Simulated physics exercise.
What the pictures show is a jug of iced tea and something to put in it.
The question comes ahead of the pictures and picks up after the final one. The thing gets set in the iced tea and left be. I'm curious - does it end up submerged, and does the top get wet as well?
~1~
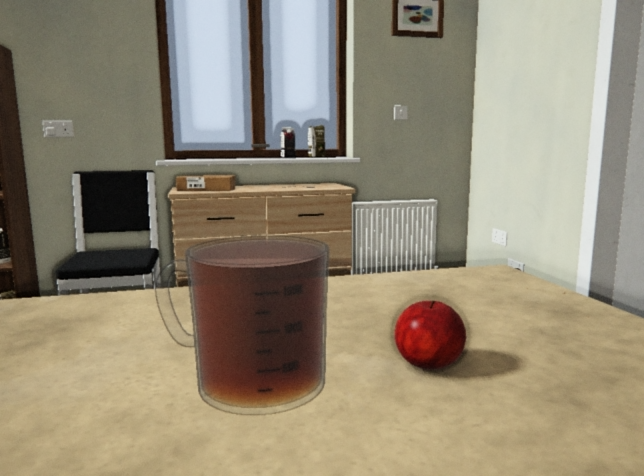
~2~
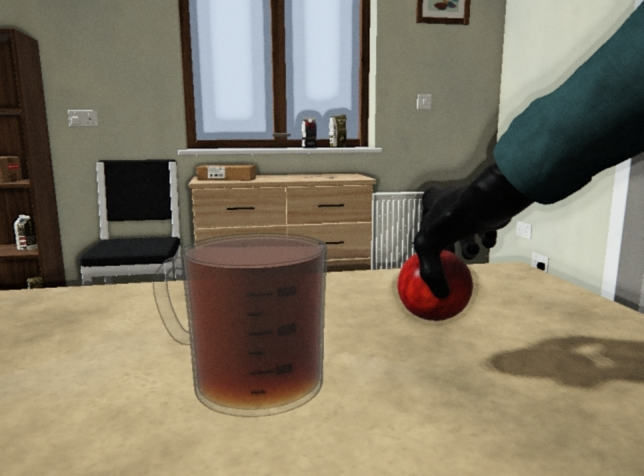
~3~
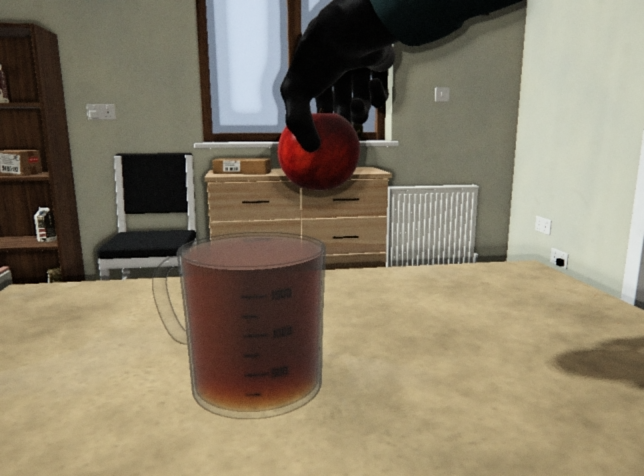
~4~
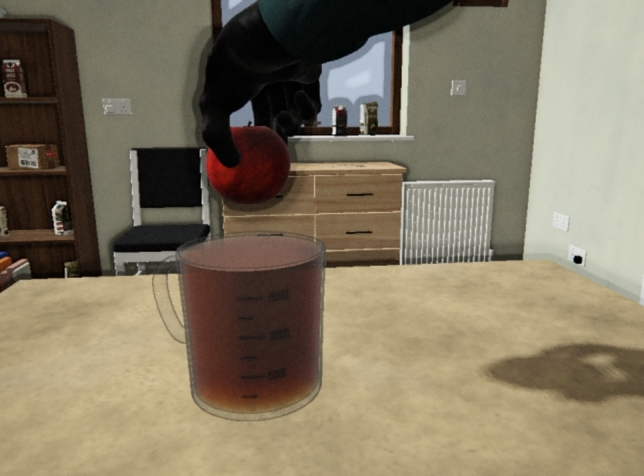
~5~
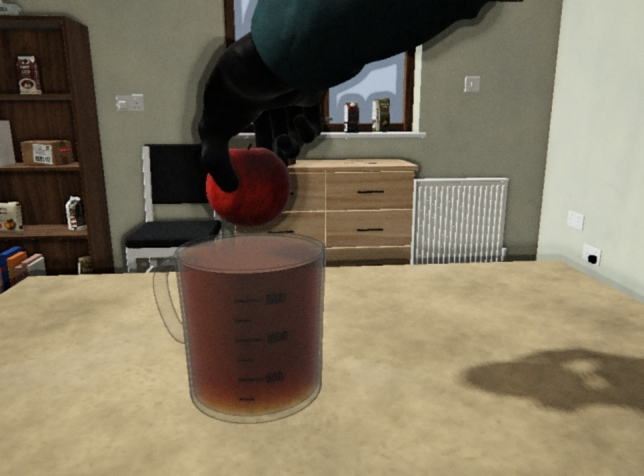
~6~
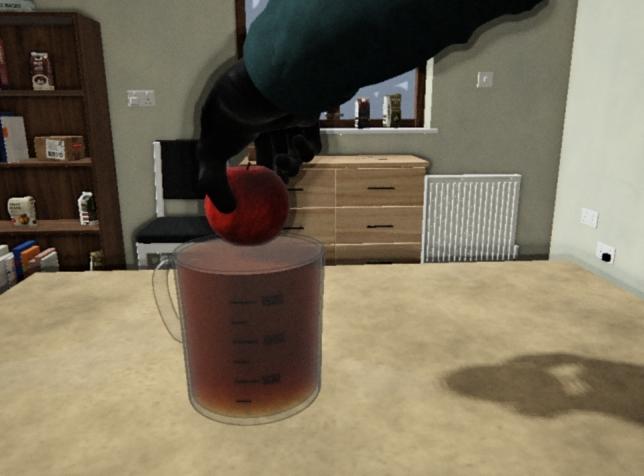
Thing: Looks like it won't sink at all, jug: Looks like it won't hold it all.
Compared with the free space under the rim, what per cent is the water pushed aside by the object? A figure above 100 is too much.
Result: 290 per cent.
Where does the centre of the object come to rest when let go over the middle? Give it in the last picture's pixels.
In the final view it sits close to pixel (251, 266).
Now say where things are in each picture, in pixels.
The apple lies on the top at (430, 335); jug (261, 313) nearly full, in the first frame.
A hand picks up the apple at (435, 284); jug nearly full, surface at (255, 251), in the second frame.
The apple is carried over at (319, 151); jug (255, 314) nearly full, in the third frame.
The apple is above the jug at (249, 164); jug nearly full, surface at (252, 251), in the fourth frame.
The apple comes down at (249, 186); jug (254, 316) nearly full, in the fifth frame.
The apple is just over the surface at (248, 205); jug nearly full, surface at (250, 253), in the sixth frame.
Next, the apple enters the iced tea; the jug is full to the brim; it has run over.
After that, the apple comes up again; the jug is full to the brim; it has run over.
Finally, the apple rides on the surface; the jug is full to the brim; it has run over.
